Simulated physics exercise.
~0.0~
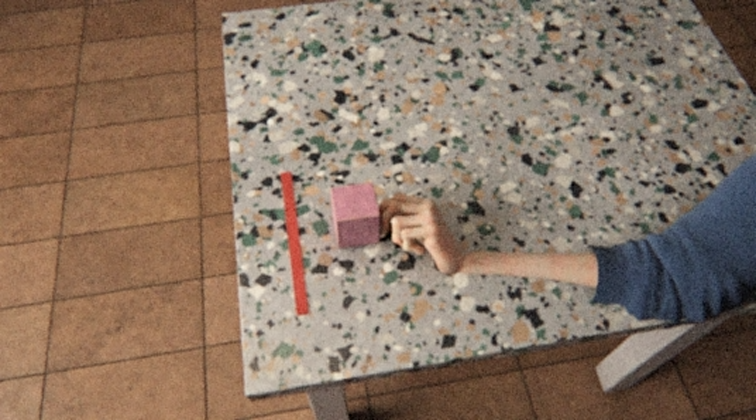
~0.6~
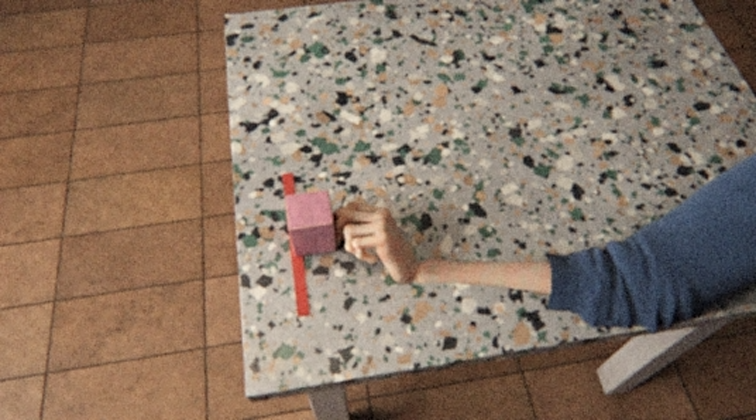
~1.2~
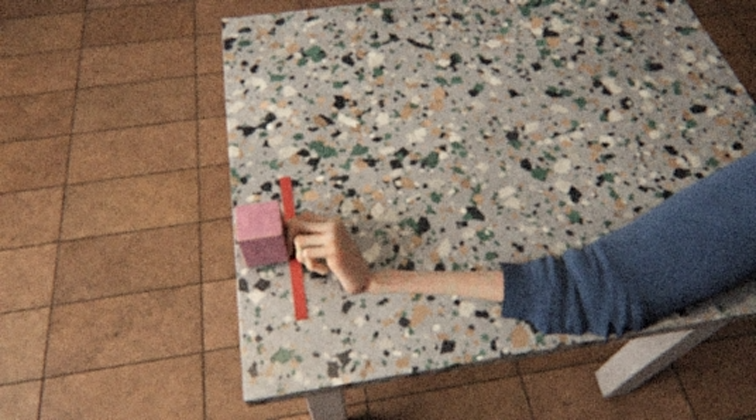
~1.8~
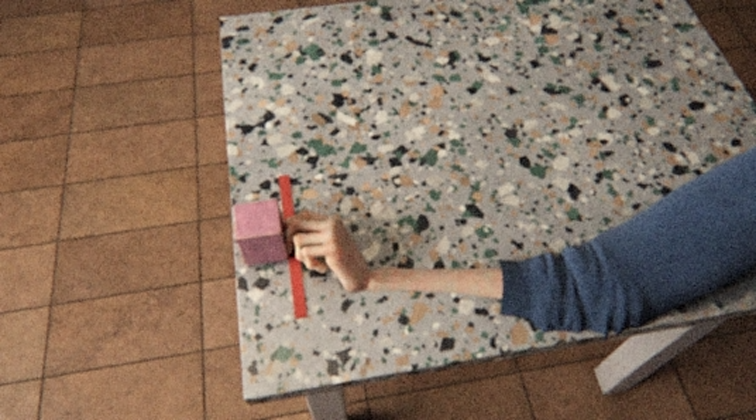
A pink block stands on a speckled terrazzo-patterned table, seen from above at an angle, with brown floor tiles around it. A red strip of tape lies to its left, near the table's left edge, and a hand in a blue sleeve reaches in from the right, touching the block's right side. The hand pushes the block left until it covers part of the tape. It keeps pushing, and the block slides past the strip towards the edge. There the hand and block stop, with the block upright and still on the table.
